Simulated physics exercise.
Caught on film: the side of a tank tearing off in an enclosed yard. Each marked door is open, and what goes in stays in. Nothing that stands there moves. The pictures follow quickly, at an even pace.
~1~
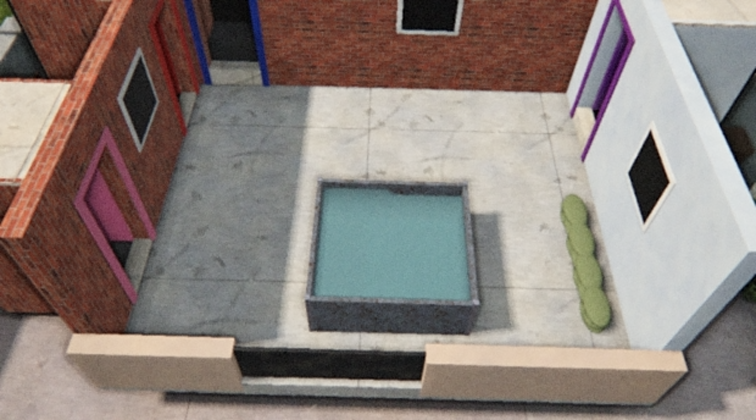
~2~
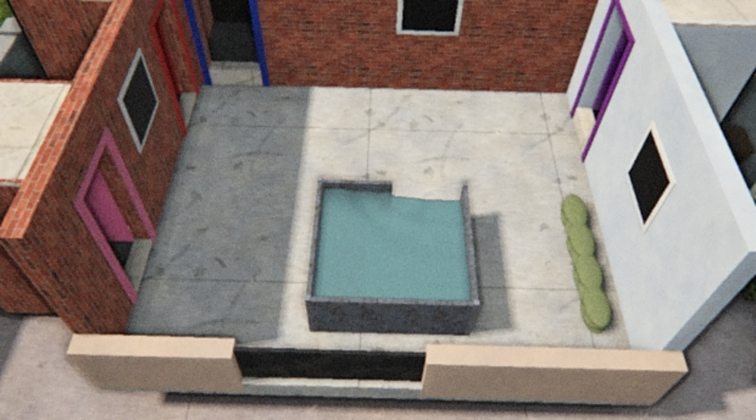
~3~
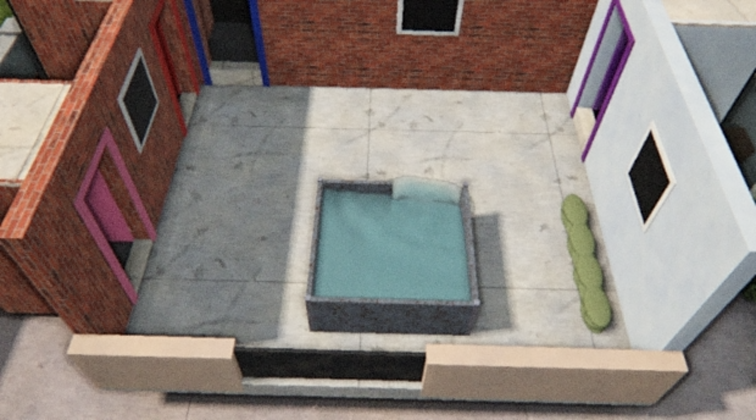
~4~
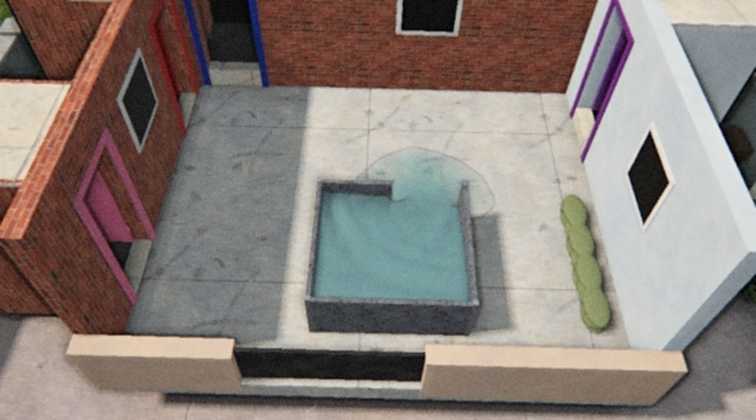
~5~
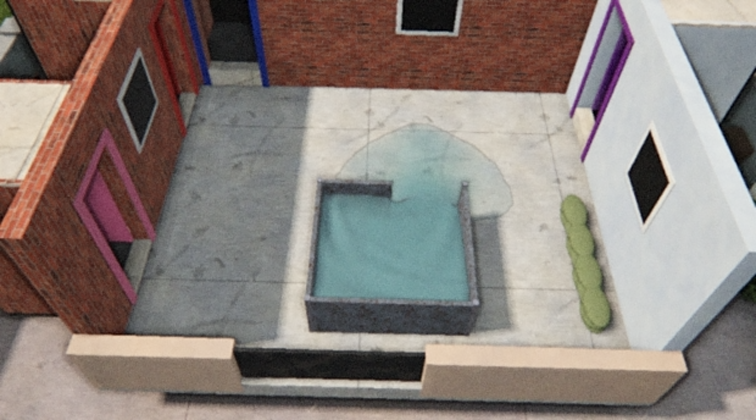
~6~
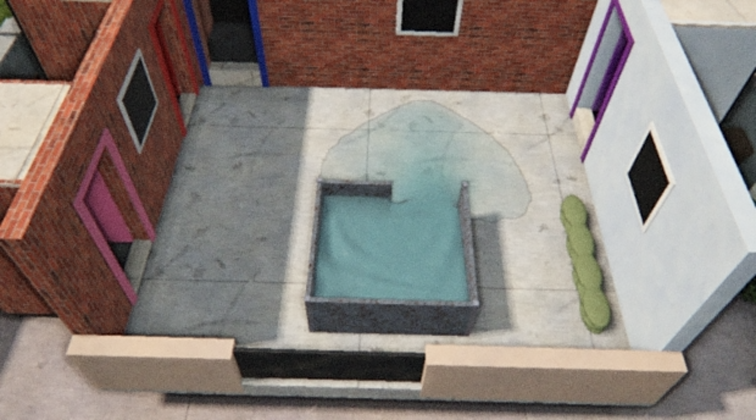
Water in an open, square grey tank sits still in a walled yard, then starts pouring out through a gap in the tank's far side. It spreads across the pale paving behind the tank in a thin, rounded sheet, widening to both sides and toward the brick wall at the back.
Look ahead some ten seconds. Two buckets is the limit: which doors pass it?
In the end: The purple door admits no more than that; the blue door admits no more than that; the pink door admits no more than that; the red door lets in a lot.
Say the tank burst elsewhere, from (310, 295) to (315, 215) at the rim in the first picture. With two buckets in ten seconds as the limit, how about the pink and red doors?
Pink floods, red goes over.
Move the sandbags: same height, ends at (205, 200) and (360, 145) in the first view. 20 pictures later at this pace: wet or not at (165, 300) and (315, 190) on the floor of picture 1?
As listed: Free of water, covered.
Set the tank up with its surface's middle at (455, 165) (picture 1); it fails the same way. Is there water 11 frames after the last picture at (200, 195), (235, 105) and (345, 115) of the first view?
One after the other: No water, flooded, under water.
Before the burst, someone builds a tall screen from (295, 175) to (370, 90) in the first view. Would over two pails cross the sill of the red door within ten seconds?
Red door lets less in.
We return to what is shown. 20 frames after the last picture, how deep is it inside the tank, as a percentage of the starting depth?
Roughly 38 per cent.
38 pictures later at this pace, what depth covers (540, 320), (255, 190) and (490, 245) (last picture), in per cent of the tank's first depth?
In turn 4, 4 and 6 in a hundred.
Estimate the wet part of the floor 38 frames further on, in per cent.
Close to 80 %.
A moment on, water covers 35 % of the floor; the purple door not reached, the blue door not reached, the pink door not reached, the red door not reached.
Next, water covers 35 % of the floor; the purple door wet at the sill, nothing in, the blue door wet at the sill, nothing in, the pink door not reached, the red door not reached.
Then, water covers 50 % of the floor; the purple door wet at the sill, nothing in, the blue door wet at the sill, nothing in, the pink door not reached, the red door over two buckets in.
Later, water covers 80 % of the floor; the purple door wet at the sill, nothing in, the blue door wet at the sill, nothing in, the pink door wet at the sill, nothing in, the red door far over two buckets in.
In the end, water covers 95 % of the floor; the purple door wet at the sill, nothing in, the blue door wet at the sill, nothing in, the pink door wet at the sill, nothing in, the red door far over two buckets in.
